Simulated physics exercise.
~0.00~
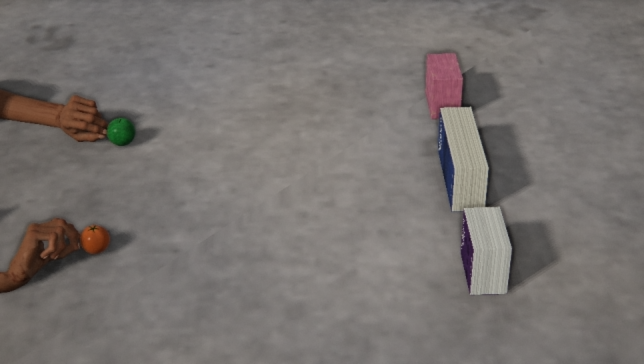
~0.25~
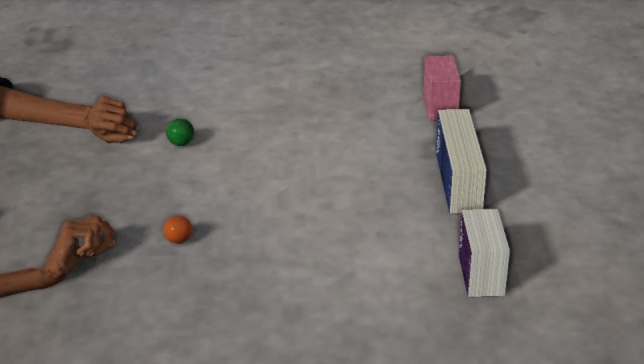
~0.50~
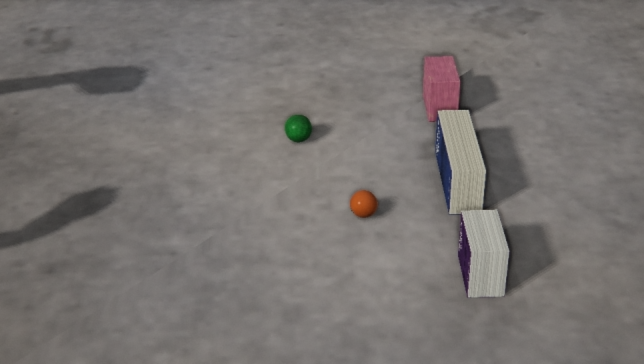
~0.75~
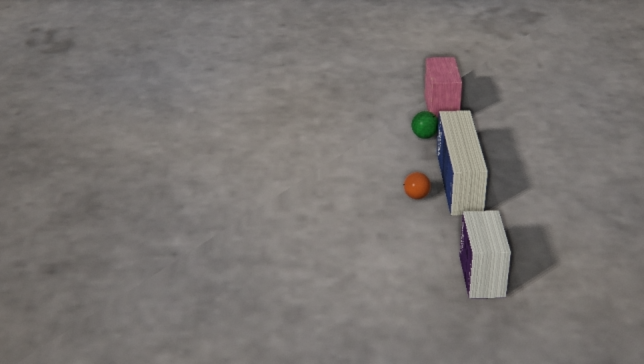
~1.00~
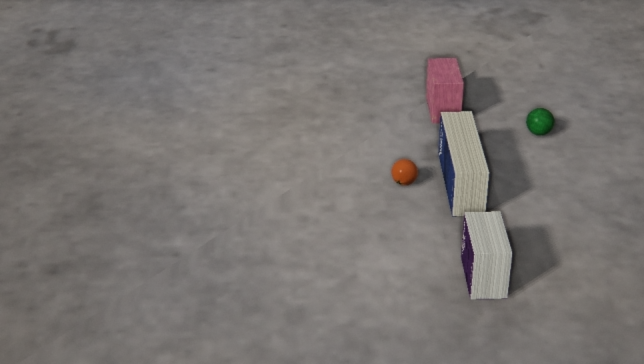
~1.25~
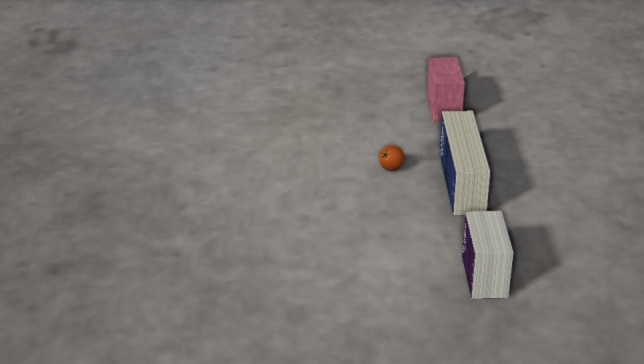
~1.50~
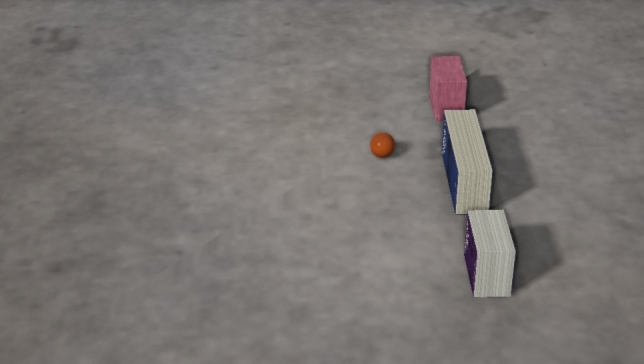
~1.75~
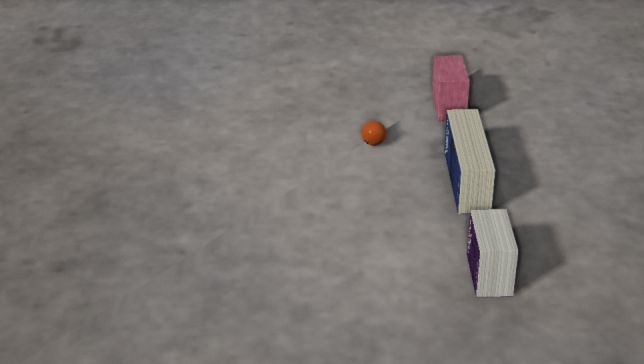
Two round fruits leave two hands; the green slips between blocks, the orange bounces back.
